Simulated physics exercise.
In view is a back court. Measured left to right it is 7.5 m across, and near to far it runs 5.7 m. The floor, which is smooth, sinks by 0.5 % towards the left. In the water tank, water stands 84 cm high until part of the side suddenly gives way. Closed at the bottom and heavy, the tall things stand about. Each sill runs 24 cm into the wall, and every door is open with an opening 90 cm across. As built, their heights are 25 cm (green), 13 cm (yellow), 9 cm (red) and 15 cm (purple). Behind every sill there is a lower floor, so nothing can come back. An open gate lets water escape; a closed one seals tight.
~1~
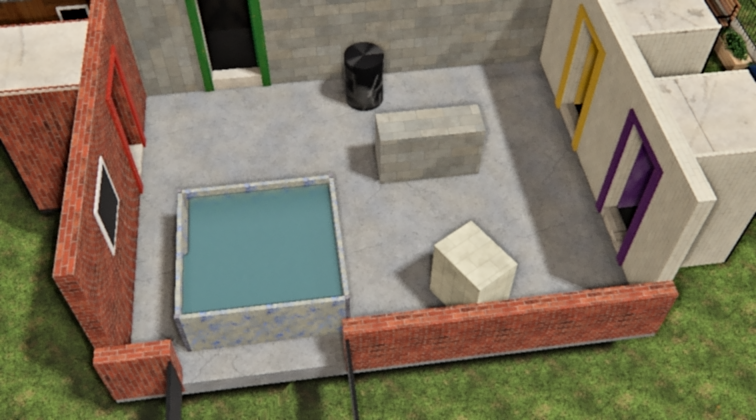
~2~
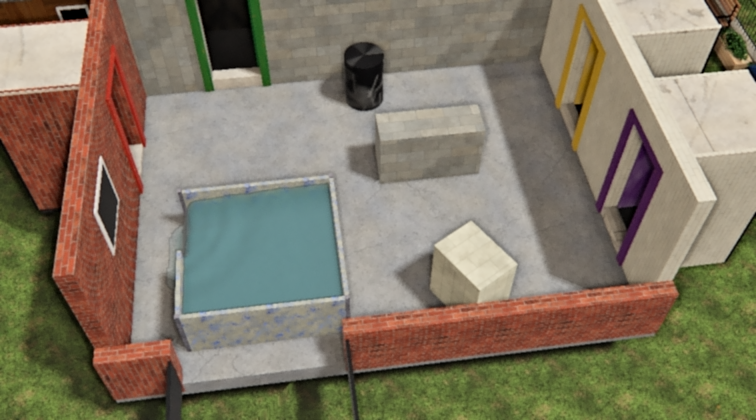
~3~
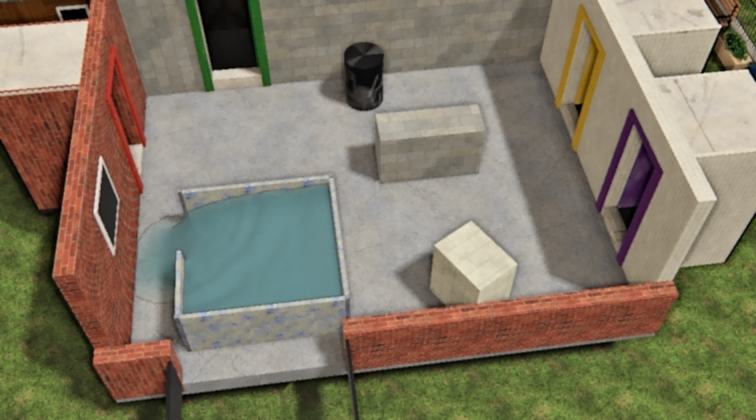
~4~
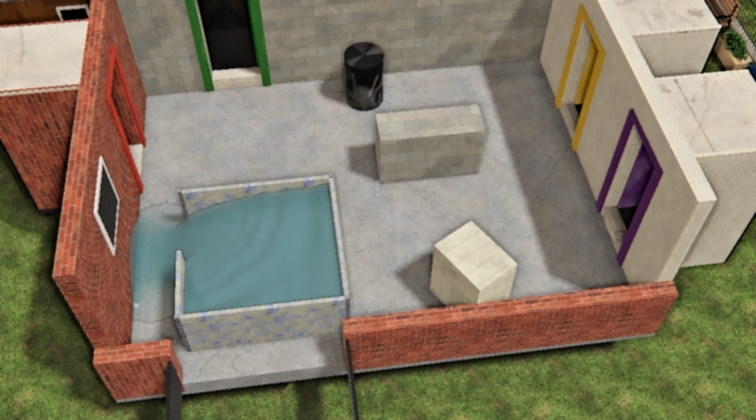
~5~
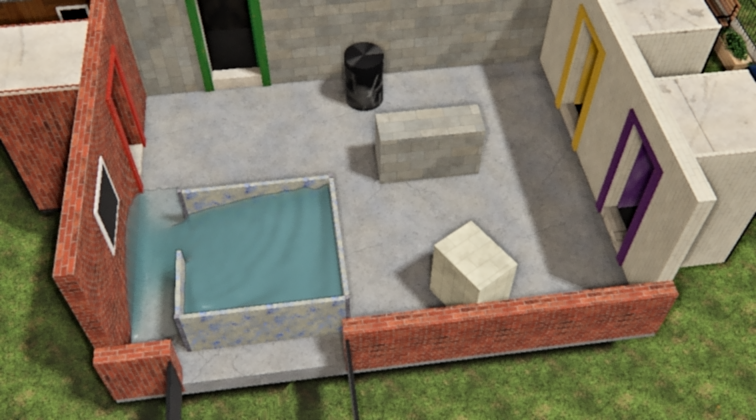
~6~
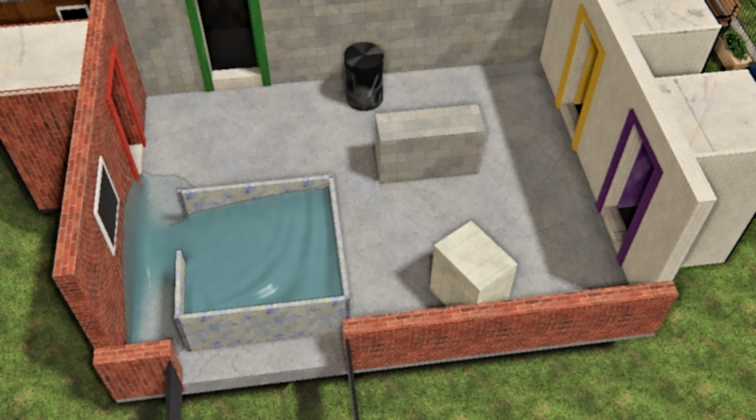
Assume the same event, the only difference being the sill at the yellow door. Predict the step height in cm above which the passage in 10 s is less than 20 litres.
About 8.5 cm of height.
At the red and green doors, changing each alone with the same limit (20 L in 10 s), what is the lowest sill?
Close to 9.5 cm (red) and close to 20 cm (green).
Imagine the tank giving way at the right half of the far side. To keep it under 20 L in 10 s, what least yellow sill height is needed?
Required height: Approx. 9.0 cm.
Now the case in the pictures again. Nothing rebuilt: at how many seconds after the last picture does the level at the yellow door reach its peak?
Crest at t of about 5.0 s.
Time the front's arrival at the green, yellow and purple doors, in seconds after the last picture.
Green at 0.8 s, yellow at 4.0 s and purple at 5.5 s.
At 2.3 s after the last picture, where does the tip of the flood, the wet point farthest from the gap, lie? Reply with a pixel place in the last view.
Front tip: Approx. (426, 74) px.
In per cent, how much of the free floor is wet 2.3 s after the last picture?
I'd say near 35 percent.
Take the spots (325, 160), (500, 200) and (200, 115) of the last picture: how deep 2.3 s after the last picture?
First spot about 0 cm, second about 0 cm, third about 11 cm.
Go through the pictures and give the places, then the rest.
The first picture shows the water tank at (260, 245) is whole and still, 84 cm deep; the yellow door at (578, 85) is dry.
In the second picture, water pours out at (189, 246) and has run 0.3 m, to (172, 281); about 7 cm deep outside, 84 cm at the back.
In the third picture, water pours out at (190, 247) and has run 0.9 m, to (136, 285); about 12 cm deep outside, 84 cm at the back.
In the fourth picture, the gap is at (190, 247), the front 1.0 m out at (134, 316); the back of the water tank holds 84 cm.
In the fifth picture, the front is at (142, 192), 1.2 m from the gap at (190, 248); 2.0 m2 of floor is wet, 78 cm left at the back.
In the sixth picture, the gap is at (190, 247), the front 1.5 m out at a hidden place; the back of the water tank holds 72 cm; 6.8 m in a straight line remain to the yellow door at (578, 85).
Then, 0.7 s after the last picture water covers 20 % of the floor, deepest (68 cm) near (137, 260); it has not reached the yellow door.
Then, 2.3 s after the last picture water covers 35 % of the floor, deepest (45 cm) near (131, 363); it has not reached the yellow door.
Then, 9.3 s after the last picture water covers 95 % of the floor, deepest (18 cm) near (131, 363); 7 cm at the yellow door, 0 litres in over its 13 cm sill.
At the yellow door as built, the water peaked near 14 cm, 5.1 s after the last picture.
Run again over the same 10 s with other heights there, 33 litres in over 7.5 cm, 9 litres over 10 cm. The limit of 20 litres is kept from about 8.5 cm up.
